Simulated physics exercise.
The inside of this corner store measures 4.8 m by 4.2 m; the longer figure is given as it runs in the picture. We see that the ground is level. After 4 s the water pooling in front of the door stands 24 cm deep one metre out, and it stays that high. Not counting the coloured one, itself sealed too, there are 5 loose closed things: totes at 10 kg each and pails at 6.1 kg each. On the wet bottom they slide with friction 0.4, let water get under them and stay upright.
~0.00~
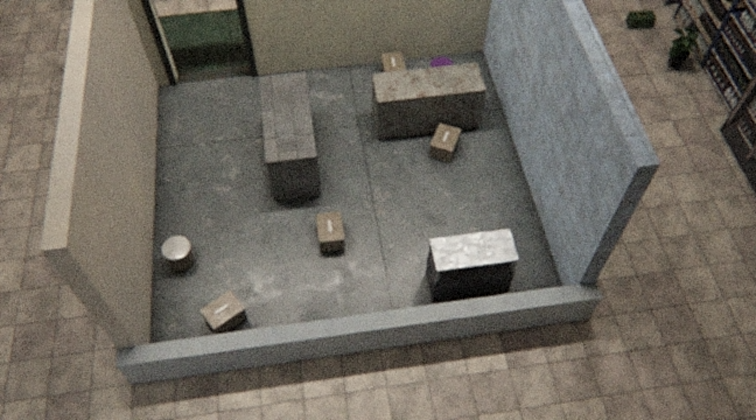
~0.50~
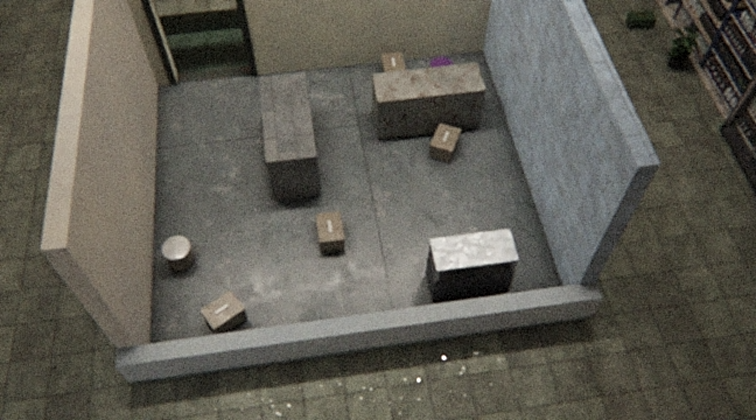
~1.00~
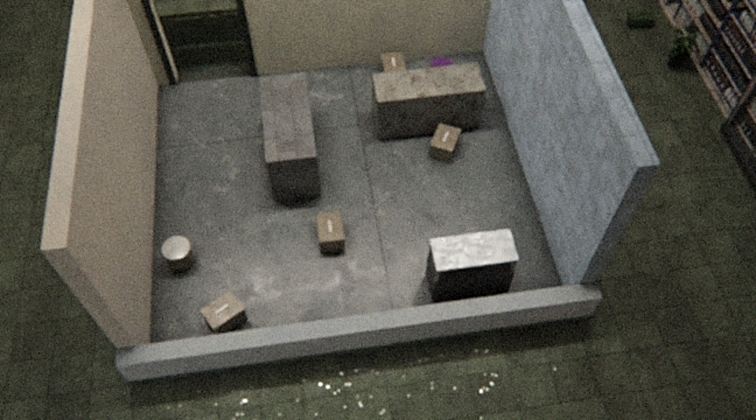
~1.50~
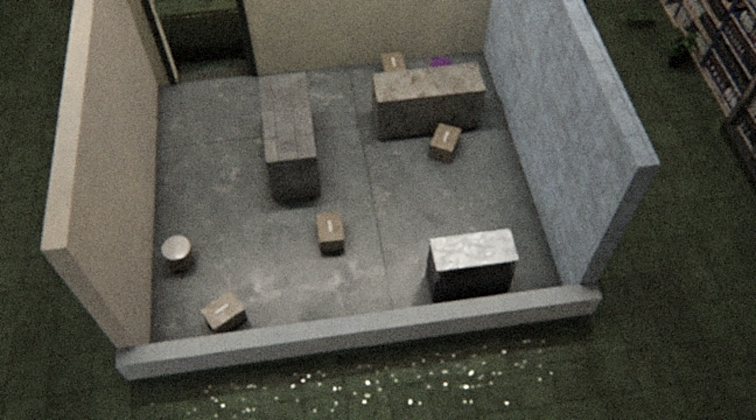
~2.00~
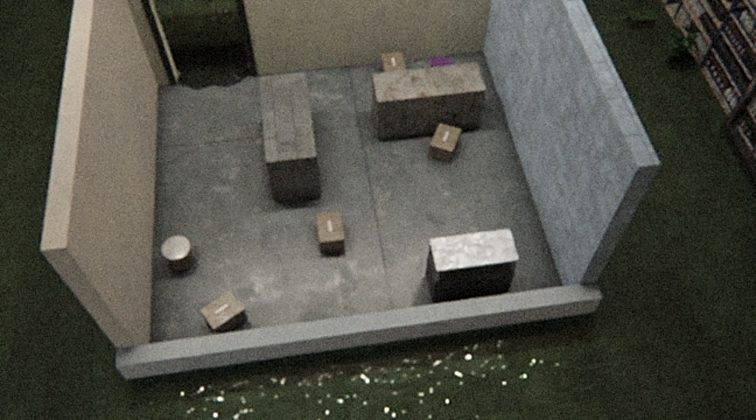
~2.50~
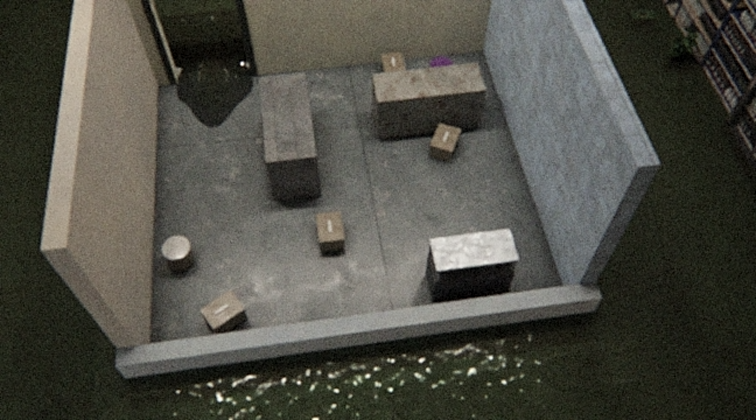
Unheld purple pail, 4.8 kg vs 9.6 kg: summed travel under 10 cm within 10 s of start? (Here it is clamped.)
The lesser amount keeps it steady.
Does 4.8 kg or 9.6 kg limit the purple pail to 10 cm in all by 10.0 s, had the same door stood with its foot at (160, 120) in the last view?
Short version: Neither mass is sufficient.
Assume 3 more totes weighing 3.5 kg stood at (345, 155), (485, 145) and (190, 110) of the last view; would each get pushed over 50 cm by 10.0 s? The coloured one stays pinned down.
First: Inside the limit; second: Inside the limit; third: Beyond the limit.
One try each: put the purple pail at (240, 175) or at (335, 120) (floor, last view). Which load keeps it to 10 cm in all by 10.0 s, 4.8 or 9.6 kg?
In that order: Neither holds; the smaller is enough.
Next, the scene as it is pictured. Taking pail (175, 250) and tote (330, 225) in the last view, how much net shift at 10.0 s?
In that order: 120 cm, 0 cm.
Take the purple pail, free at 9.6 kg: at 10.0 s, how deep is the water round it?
2 cm, roughly.
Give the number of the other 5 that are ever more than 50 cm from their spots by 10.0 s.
The answer here is 2.
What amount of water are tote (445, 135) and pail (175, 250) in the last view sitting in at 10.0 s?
Around 3 cm and 17 cm.
After 3.5 s the purple pail would be 0 cm from its start with 4.8 kg and 0 cm from its start with 9.6 kg; 0 cm of water round it then.
After 4.5 s the purple pail would be 0 cm from its start with 4.8 kg and 0 cm from its start with 9.6 kg; 0 cm of water round it then.
After 7.0 s the purple pail would be 0 cm from its start with 4.8 kg and 0 cm from its start with 9.6 kg; 1 cm of water round it then.
After 10.0 s the purple pail would be 0 cm from its start with 4.8 kg and 0 cm from its start with 9.6 kg; 2 cm of water round it then.
